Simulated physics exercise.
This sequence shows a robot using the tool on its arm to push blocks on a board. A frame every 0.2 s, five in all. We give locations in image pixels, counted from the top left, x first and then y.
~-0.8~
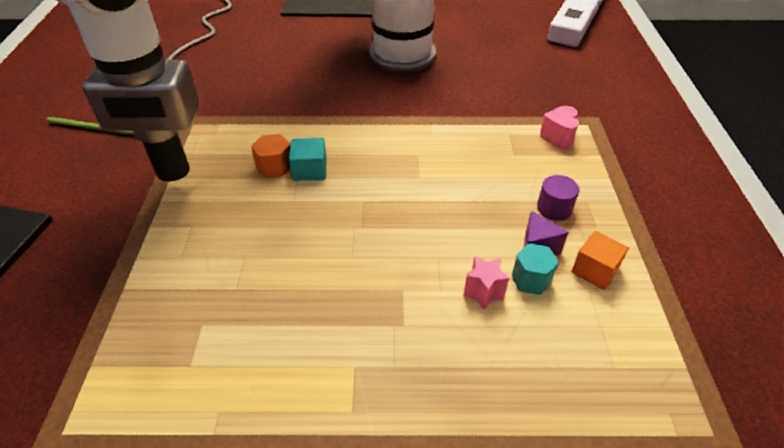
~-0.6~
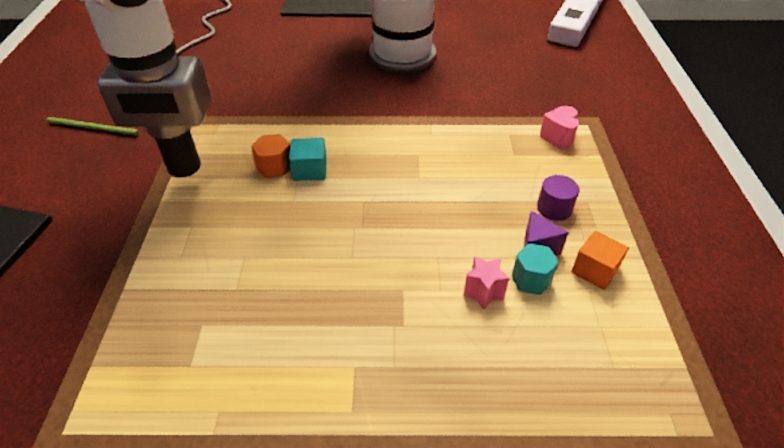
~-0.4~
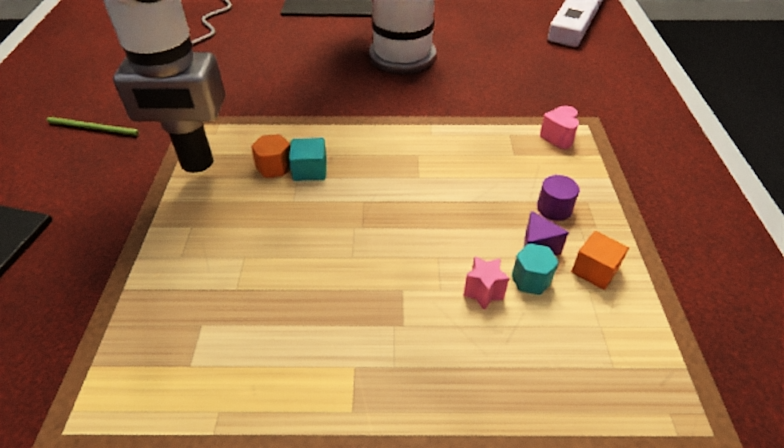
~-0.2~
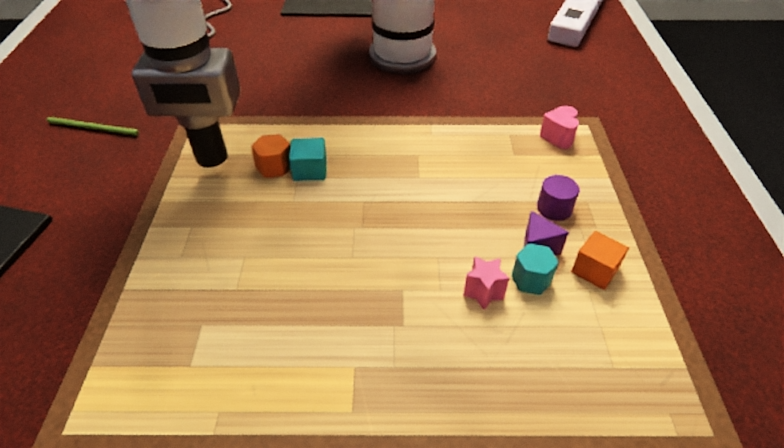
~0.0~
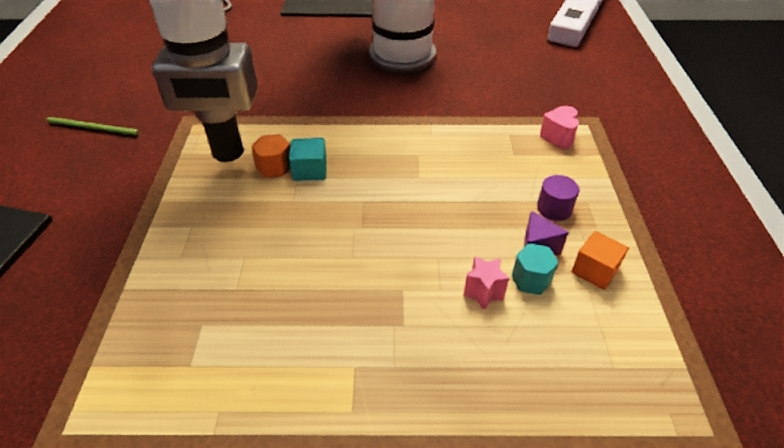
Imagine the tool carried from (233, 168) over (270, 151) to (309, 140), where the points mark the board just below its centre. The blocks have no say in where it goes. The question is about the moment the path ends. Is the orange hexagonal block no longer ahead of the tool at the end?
Yes, that is how it ends up.
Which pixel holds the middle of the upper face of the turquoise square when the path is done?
It should be at about (333, 154).
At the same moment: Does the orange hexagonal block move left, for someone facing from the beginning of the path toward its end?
I'd say no.
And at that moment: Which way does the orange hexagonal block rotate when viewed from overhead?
It goes round the way clock hands do.
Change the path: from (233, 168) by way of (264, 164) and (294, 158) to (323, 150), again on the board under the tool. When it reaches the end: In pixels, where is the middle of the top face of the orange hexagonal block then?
I predict (351, 136).
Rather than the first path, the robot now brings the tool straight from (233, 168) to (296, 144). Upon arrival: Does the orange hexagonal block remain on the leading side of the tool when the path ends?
No
The first path, step by step. One third of the way, tool at (255, 141); orange hexagonal block at (282, 142); turquoise square at (315, 148), turned 15° clockwise.
Two thirds of the way, tool at (281, 132); orange hexagonal block at (304, 137), turned 25° clockwise; turquoise square at (327, 151), turned 45° clockwise.
At the end, tool at (307, 125); orange hexagonal block at (318, 136), turned 40° clockwise; turquoise square at (333, 154), turned 65° clockwise.
